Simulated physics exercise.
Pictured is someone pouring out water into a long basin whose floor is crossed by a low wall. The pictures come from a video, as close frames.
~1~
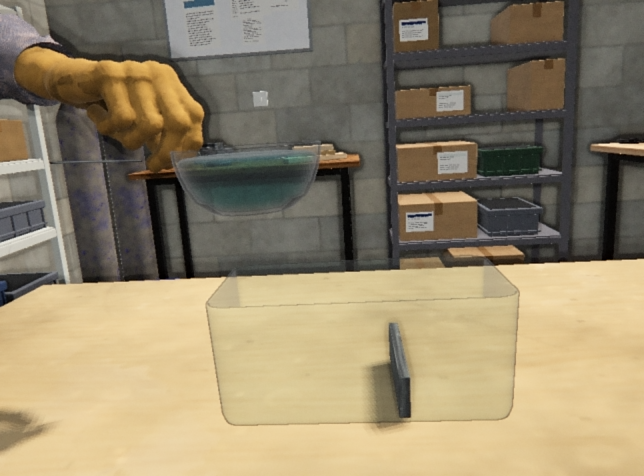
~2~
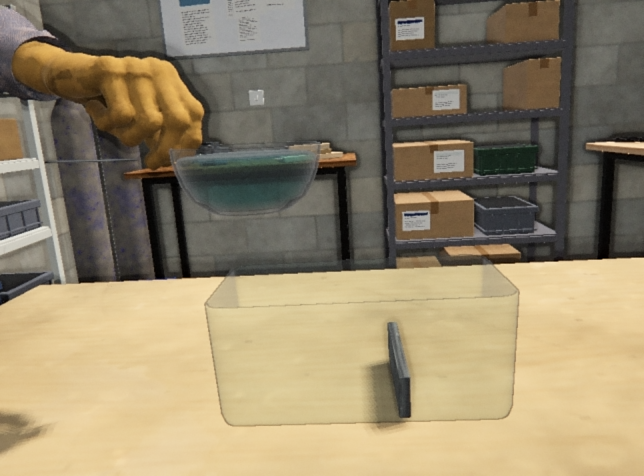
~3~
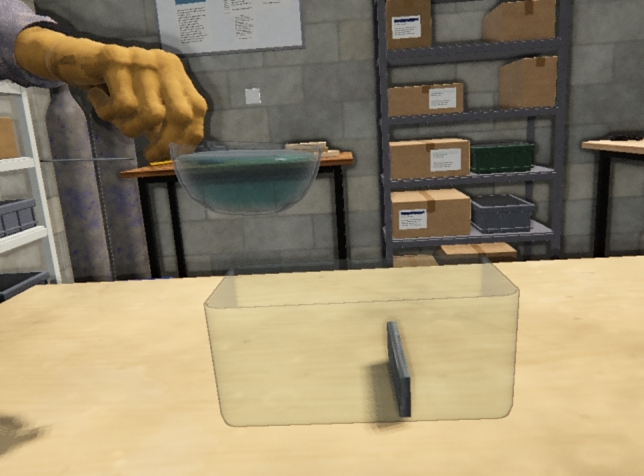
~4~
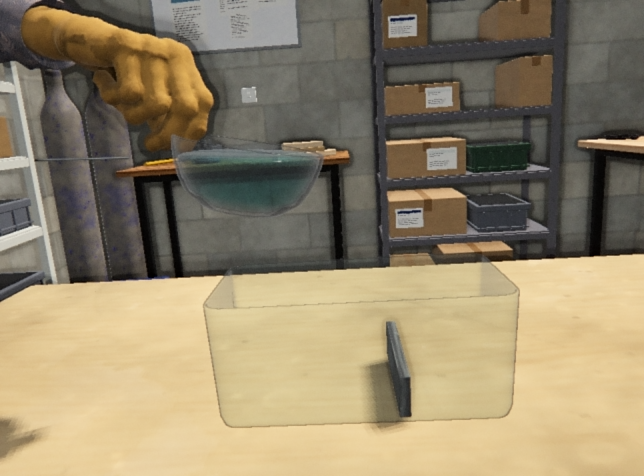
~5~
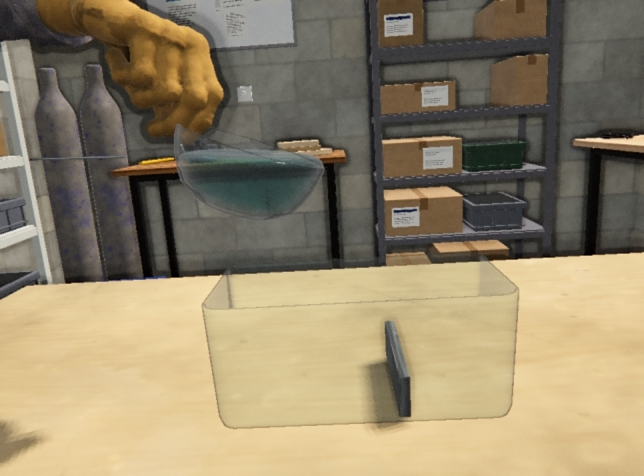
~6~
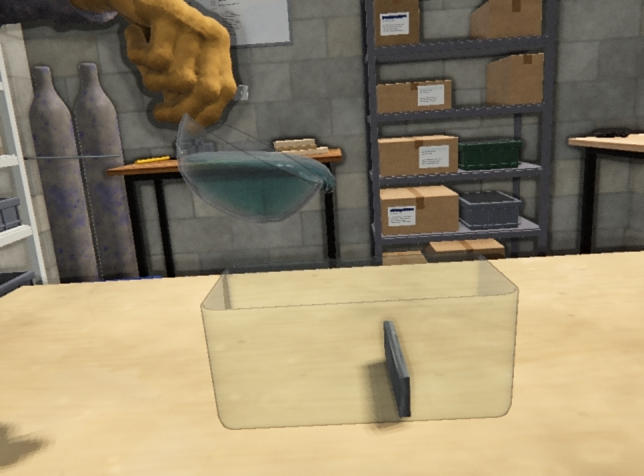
A gloved hand tilting a clear bowl of teal water rightward above a long transparent basin with a low wall inside.
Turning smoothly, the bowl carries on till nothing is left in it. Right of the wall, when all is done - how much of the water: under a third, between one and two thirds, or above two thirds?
Beneath one third.
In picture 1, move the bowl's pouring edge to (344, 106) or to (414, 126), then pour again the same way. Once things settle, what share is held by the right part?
Close to 55 in a hundred, and close to 75 in a hundred.
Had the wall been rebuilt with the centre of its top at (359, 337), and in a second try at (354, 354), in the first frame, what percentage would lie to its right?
Case 1: 70 %; case 2: 75 %.
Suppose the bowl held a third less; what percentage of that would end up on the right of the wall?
Estimated share: Around 5 %.
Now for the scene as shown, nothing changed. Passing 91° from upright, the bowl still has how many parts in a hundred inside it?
15 per cent or so.
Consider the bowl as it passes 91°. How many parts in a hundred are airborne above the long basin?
Share out of both vessels: Approx. 30 %.
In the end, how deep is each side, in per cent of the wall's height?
About 40 per cent on the left and 30 per cent on the right.
A moment on, the bowl is tipped on its side and 13 per cent is still to pour, 37 is left of the wall and 21 right of it.
Next, the bowl is tipped right over and 0 per cent is still to pour, 73 is left of the wall and 25 right of it.
Then the bowl is tipped right over and 0 per cent is still to pour, 73 is left of the wall and 25 right of it.
Later the bowl is tipped right over and 0 per cent is still to pour, 73 is left of the wall and 25 right of it.
Finally, 73 per cent lies left of the wall, 26 right of it and 2 outside.
